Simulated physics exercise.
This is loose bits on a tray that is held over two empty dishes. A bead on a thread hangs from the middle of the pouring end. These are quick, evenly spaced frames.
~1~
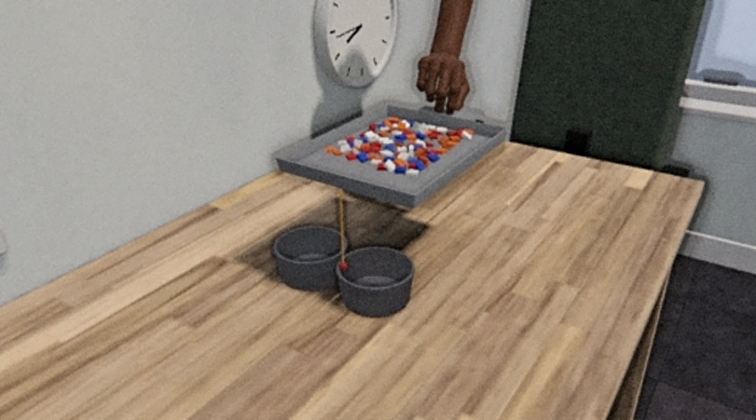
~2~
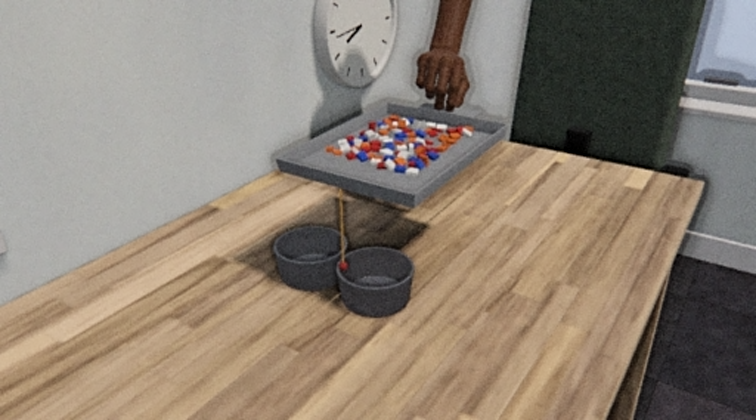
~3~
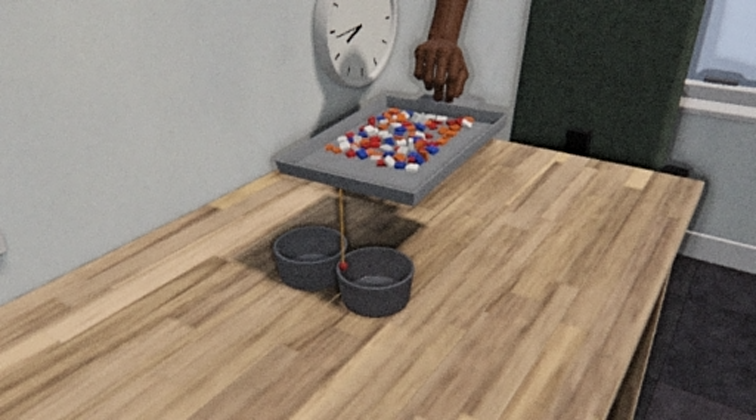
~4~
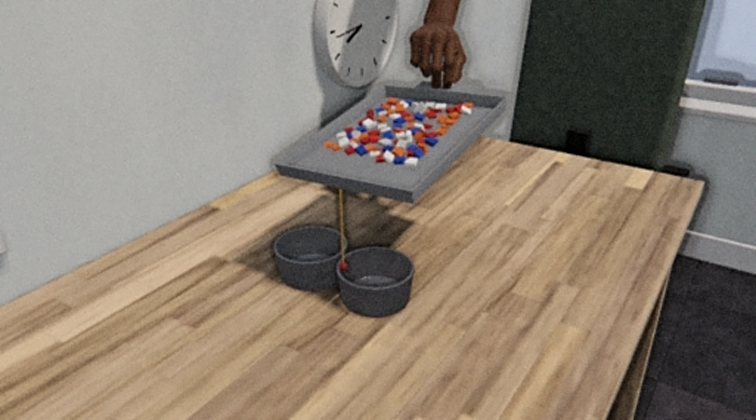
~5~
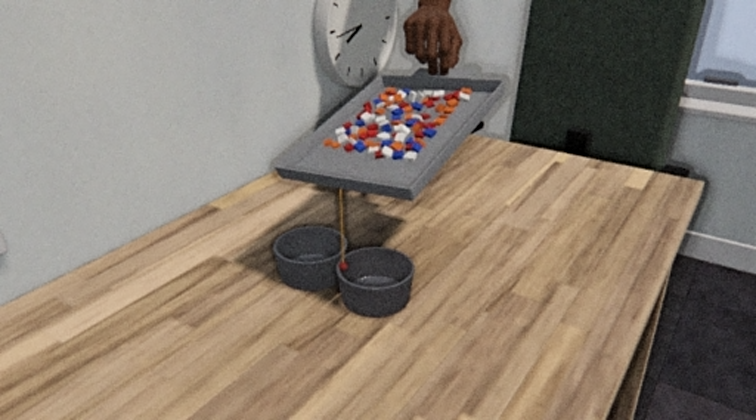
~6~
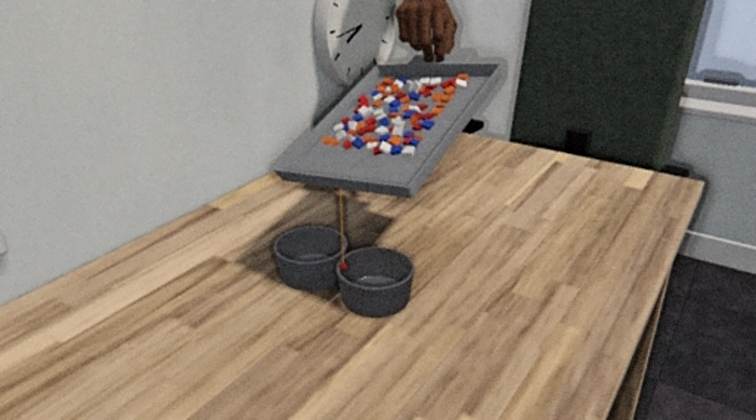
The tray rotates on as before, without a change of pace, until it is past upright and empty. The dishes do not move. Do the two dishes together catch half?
The two hold only the smaller part of the load.
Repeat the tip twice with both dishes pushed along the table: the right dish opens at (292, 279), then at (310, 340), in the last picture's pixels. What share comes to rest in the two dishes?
About 80 and 0 per cent.
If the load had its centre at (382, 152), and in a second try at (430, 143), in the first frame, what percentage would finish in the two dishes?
Near 30 % and 20 %.
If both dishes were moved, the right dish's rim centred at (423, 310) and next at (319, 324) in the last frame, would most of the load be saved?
One: Under half. Two: Below a half.
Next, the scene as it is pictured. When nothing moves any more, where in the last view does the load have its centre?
At about (287, 299).
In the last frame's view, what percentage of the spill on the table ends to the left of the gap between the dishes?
It comes to 90 per cent or so.
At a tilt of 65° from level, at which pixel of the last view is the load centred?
At about (310, 164).
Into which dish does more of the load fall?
It is the left one.
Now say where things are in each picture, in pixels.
Corners of the pouring end at (279, 157) and (414, 193), level; middle of the load at (401, 145), mosaic tiles; left dish at (288, 272); right dish at (354, 297); bead on its thread at (343, 266), in the first frame.
Corners of the pouring end at (279, 158) and (413, 193), level; middle of the load at (401, 144), in the second frame.
Corners of the pouring end at (278, 160) and (413, 191), tipped barely, lowest at the left corner; middle of the load at (400, 139), in the third frame.
Corners of the pouring end at (278, 162) and (411, 189), tipped a little, lowest at the left corner; middle of the load at (399, 131), in the fourth frame.
Corners of the pouring end at (277, 165) and (409, 187), tipped clearly, lowest at the left corner; middle of the load at (397, 123), in the fifth frame.
Corners of the pouring end at (277, 168) and (407, 185), tipped clearly, lowest at the left corner; middle of the load at (395, 116); left dish at (288, 272); right dish at (354, 297), in the sixth frame.
Soon, tray tipped steeply; nearly all on the tray; a stray few in the air.
A while on, tray tipped past a quarter turn; about half on the tray; a stray few in the left dish; about a third outside both; a small part in the air.
Towards the end, tray tipped past a quarter turn; about a quarter in the left dish; most outside both.
Finally, tray tipped past a quarter turn; none in the right dish; about a quarter in the left dish; most outside both.
